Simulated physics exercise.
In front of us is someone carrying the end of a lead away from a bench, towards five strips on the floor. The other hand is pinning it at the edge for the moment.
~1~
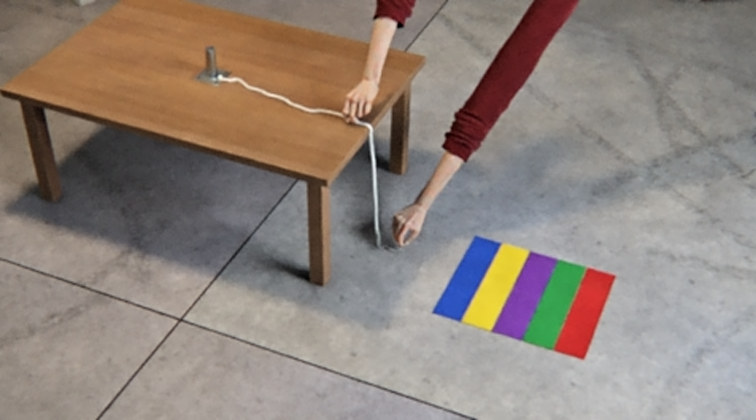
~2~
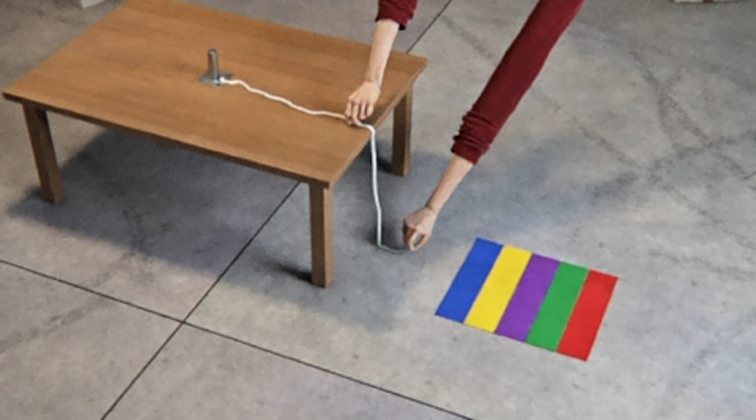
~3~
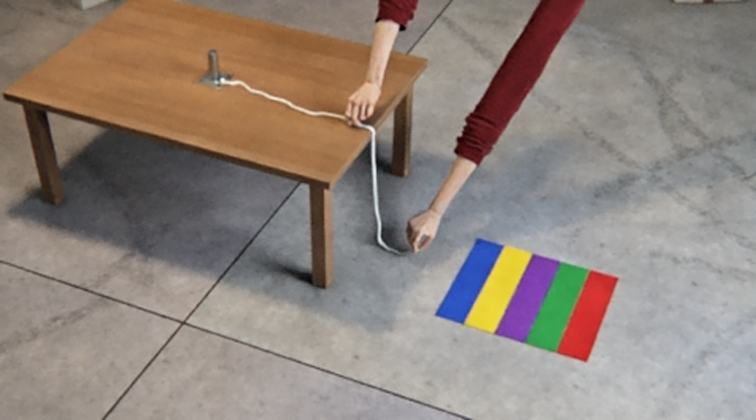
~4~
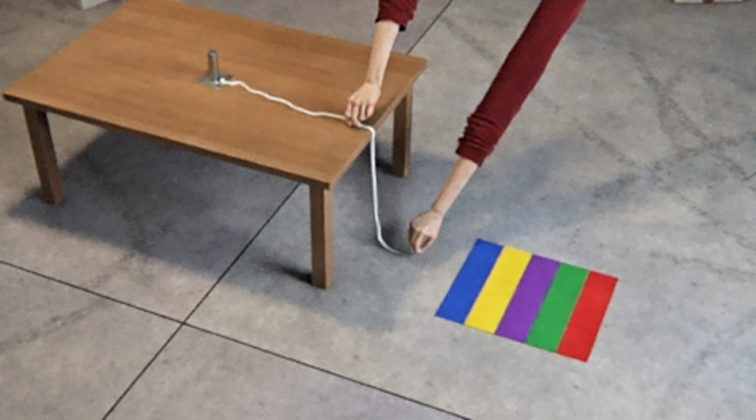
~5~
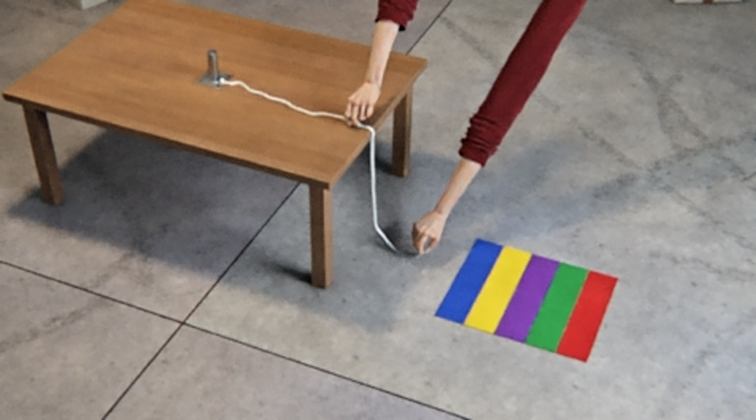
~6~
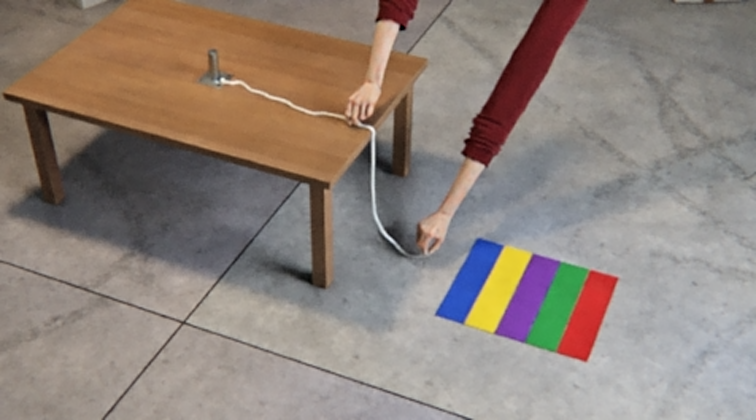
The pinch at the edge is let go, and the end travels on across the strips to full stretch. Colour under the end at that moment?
Yellow.
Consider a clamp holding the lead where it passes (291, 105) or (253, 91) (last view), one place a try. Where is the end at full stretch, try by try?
Near (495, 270) and (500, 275).
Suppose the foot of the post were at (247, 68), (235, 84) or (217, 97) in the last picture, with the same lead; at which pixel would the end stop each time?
Close to (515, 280), (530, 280) and (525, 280) in that order.
Soon after, end near (445, 258); short of the strips.
After that, end near (480, 268); over blue.
At the stop, end near (501, 274); over yellow. The end stops over the yellow strip.
